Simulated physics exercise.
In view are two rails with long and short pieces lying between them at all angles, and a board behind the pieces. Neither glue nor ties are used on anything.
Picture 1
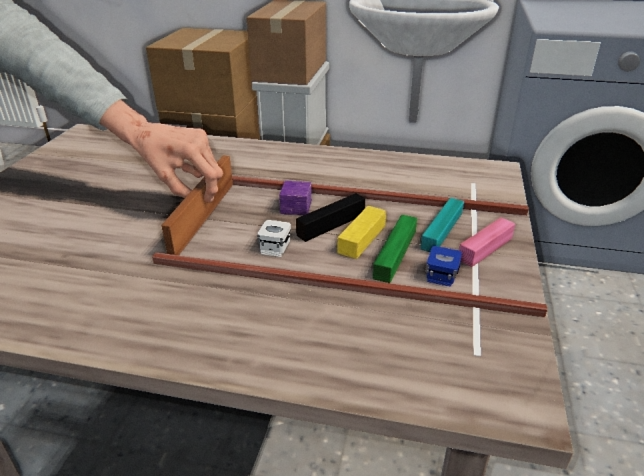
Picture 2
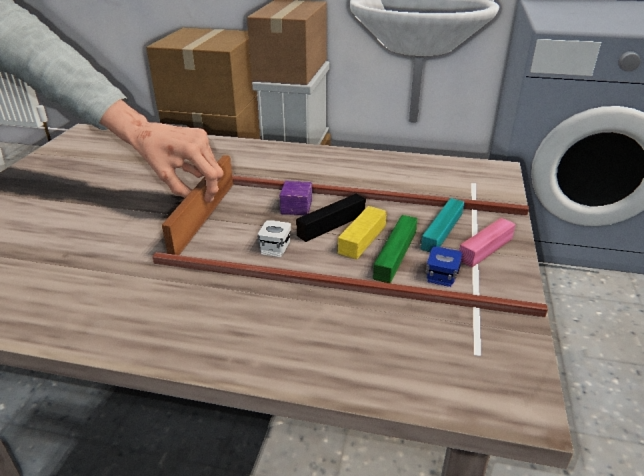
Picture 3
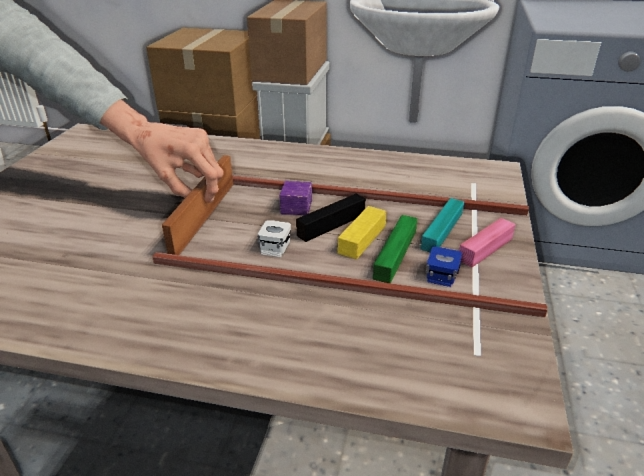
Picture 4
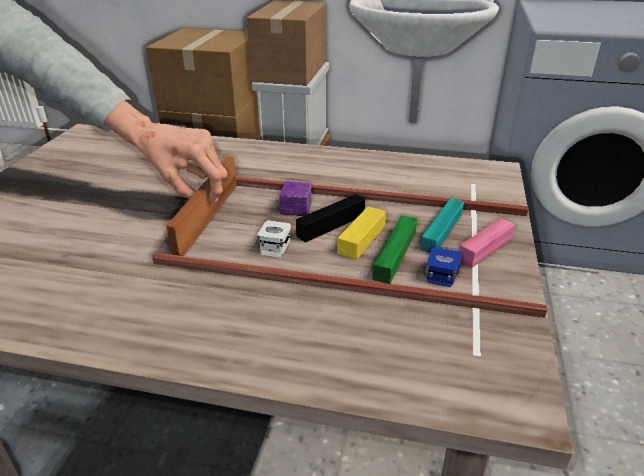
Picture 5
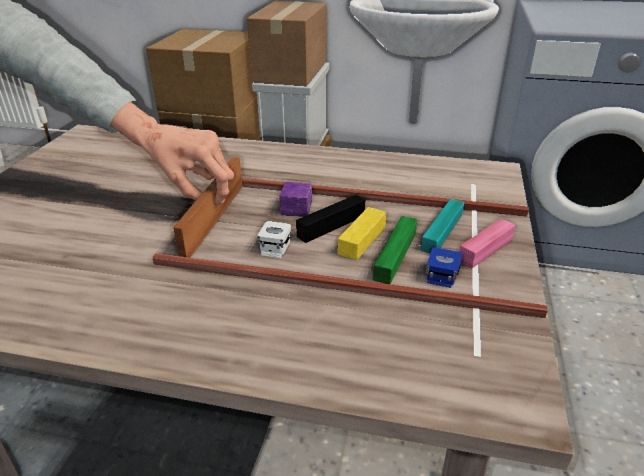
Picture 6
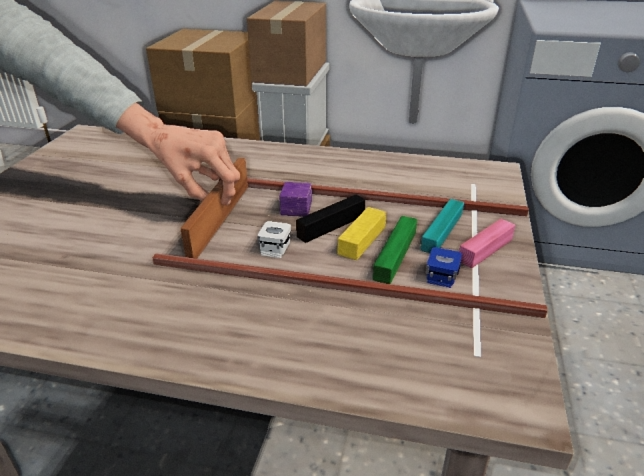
The clip shows a hand holding an upright wooden board between two rails on a table, sliding it slightly to the right behind scattered coloured blocks and small white and blue objects, which stay still near a white line.
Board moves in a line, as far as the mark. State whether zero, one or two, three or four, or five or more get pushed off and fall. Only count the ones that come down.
Result: Three or four pushed off and fallen.
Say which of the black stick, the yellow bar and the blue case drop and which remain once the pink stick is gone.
Result - black stick: Up; yellow bar: Up; blue case: Gone.
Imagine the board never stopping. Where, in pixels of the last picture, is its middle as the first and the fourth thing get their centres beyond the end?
I'd say close to (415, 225), then close to (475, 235).
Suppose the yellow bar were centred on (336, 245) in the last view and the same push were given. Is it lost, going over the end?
So the yellow bar keeps its spot.
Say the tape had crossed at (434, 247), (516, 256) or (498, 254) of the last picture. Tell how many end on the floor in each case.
In order: 1, 6 and 5.
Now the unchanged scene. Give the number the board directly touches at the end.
Result: 3 in all.
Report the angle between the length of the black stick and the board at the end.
It is near 30° out of line.
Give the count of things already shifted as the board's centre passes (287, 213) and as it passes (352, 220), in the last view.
By the first moment it's 2, by the second it's 6.
Soon after, none off yet; pink stick at rest near (487, 242); blue case at rest near (443, 268); turquoise stick at rest near (443, 225).
After that, none off yet; pink stick displaced a little near (512, 248); blue case displaced about its own width near (473, 276); turquoise stick displaced a little near (479, 230).
In the end, the number that fall off is three or four; gone, green stick, turquoise stick, blue case and pink stick.
